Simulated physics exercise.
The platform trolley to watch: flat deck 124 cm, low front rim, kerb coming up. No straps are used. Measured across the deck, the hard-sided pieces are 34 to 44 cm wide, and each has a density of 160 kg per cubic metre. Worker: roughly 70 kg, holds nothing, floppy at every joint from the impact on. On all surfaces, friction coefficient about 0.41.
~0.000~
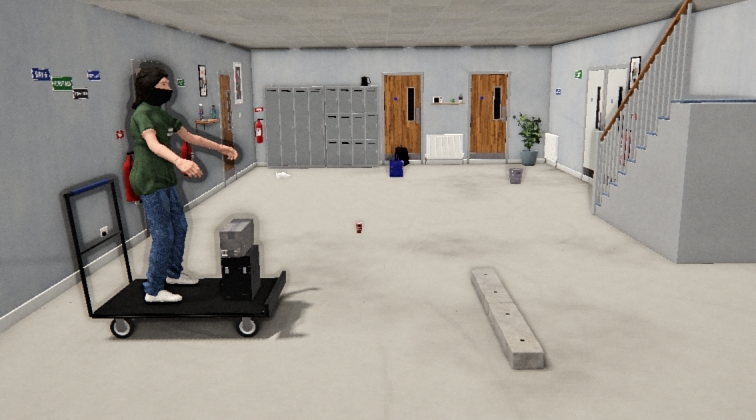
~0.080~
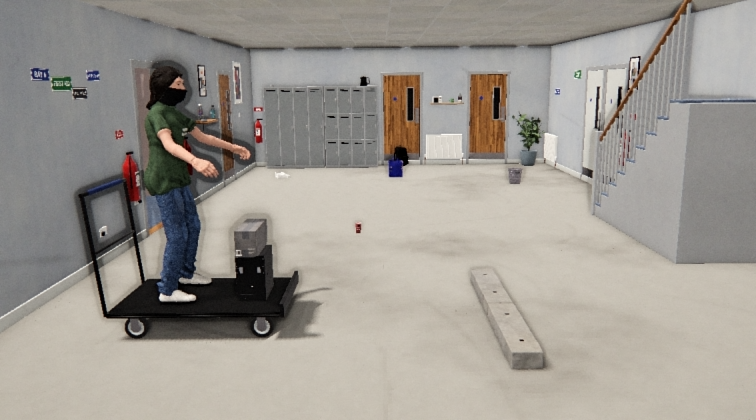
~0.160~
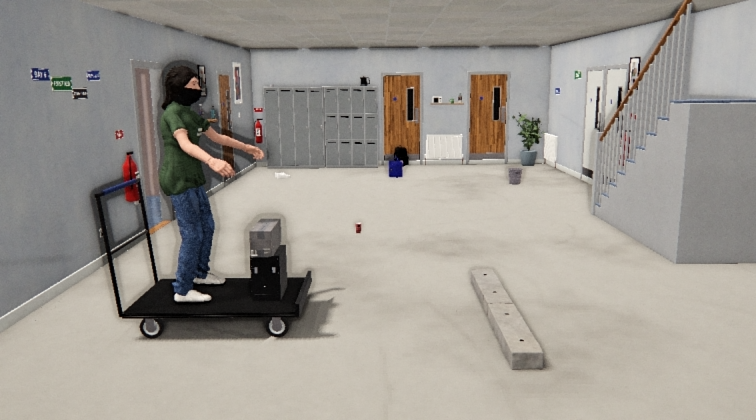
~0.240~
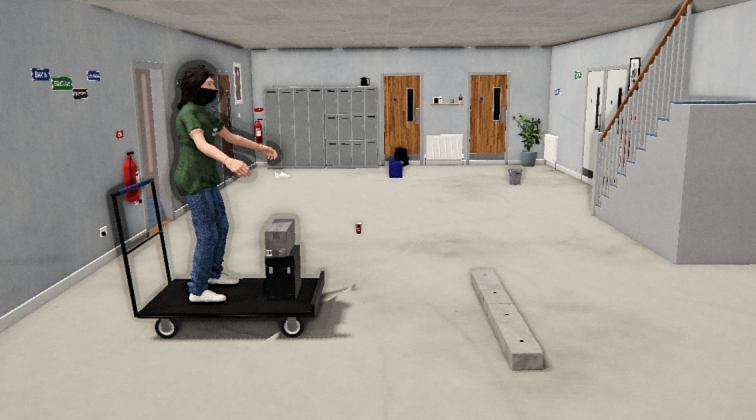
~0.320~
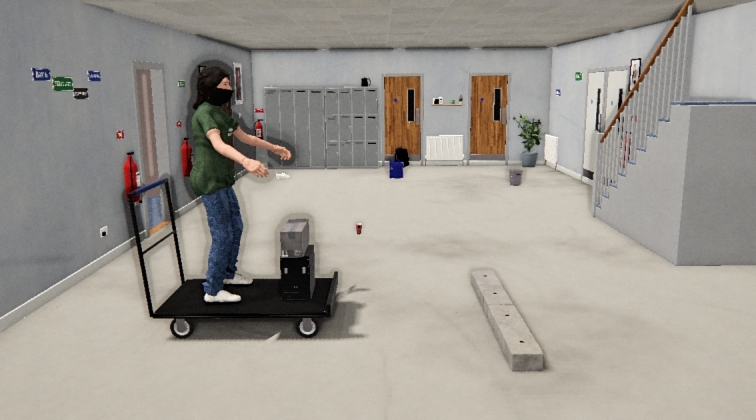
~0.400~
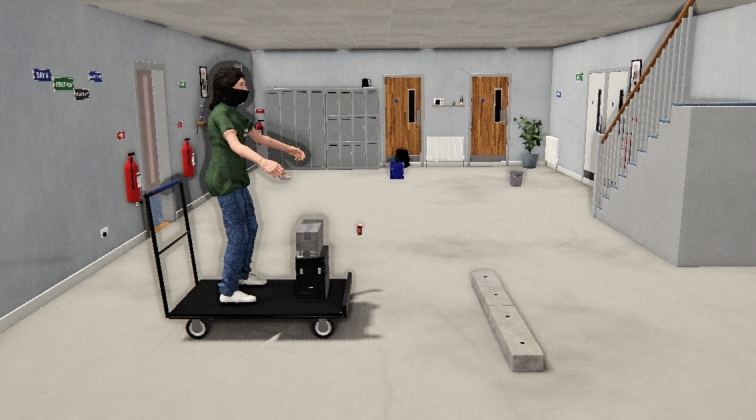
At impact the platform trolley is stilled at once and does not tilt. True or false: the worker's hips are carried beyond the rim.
False.
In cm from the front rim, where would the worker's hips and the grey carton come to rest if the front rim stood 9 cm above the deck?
The hips would stop 70 cm behind the front rim, while the grey item ends 70 cm past it.
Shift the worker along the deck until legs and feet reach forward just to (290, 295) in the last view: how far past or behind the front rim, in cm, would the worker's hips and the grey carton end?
Then hips 0 behind, grey 150 past.
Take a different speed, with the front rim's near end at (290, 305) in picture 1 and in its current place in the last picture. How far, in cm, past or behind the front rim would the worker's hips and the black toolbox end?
So the hips stay 80 cm short of the front rim, while the black one lands 0 cm beyond it.
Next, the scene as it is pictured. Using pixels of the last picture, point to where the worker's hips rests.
(414, 252).
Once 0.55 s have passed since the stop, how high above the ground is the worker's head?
Roughly 70 cm above the ground.
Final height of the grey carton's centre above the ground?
10 cm.
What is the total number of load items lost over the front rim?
Looks like the number is 1.
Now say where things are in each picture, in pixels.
Hips (154, 177), grey carton (238, 237), rim corner (267, 312); 172 cm short of the stop, in the first picture.
Hips (168, 176), grey carton (252, 237), rim corner (282, 312); 161 cm short of the stop, in the second picture.
Hips (182, 176), grey carton (266, 237), rim corner (297, 312); 150 cm short of the stop, in the third picture.
Hips (197, 176), grey carton (281, 237), rim corner (313, 312); 139 cm short of the stop, in the fourth picture.
Hips (212, 177), grey carton (296, 238), rim corner (328, 313); 128 cm short of the stop, in the fifth picture.
Hips (228, 177), grey carton (311, 238), rim corner (344, 313); 116 cm short of the stop. Speed about 1.4 m/s, in the sixth picture.
After 1.25 s the deck stops.
After 1.50 s the worker's hips are 56 cm behind the rim, near (428, 210) in the last picture's view.
After 1.80 s the worker's hips are 54 cm behind the rim, near (431, 243) in the last picture's view.
After 2.25 s the worker's hips are 66 cm behind the rim, near (414, 252) in the last picture's view.
Final state at 2.8 s, past the rim, grey carton; behind it, black toolbox and the worker's hips.
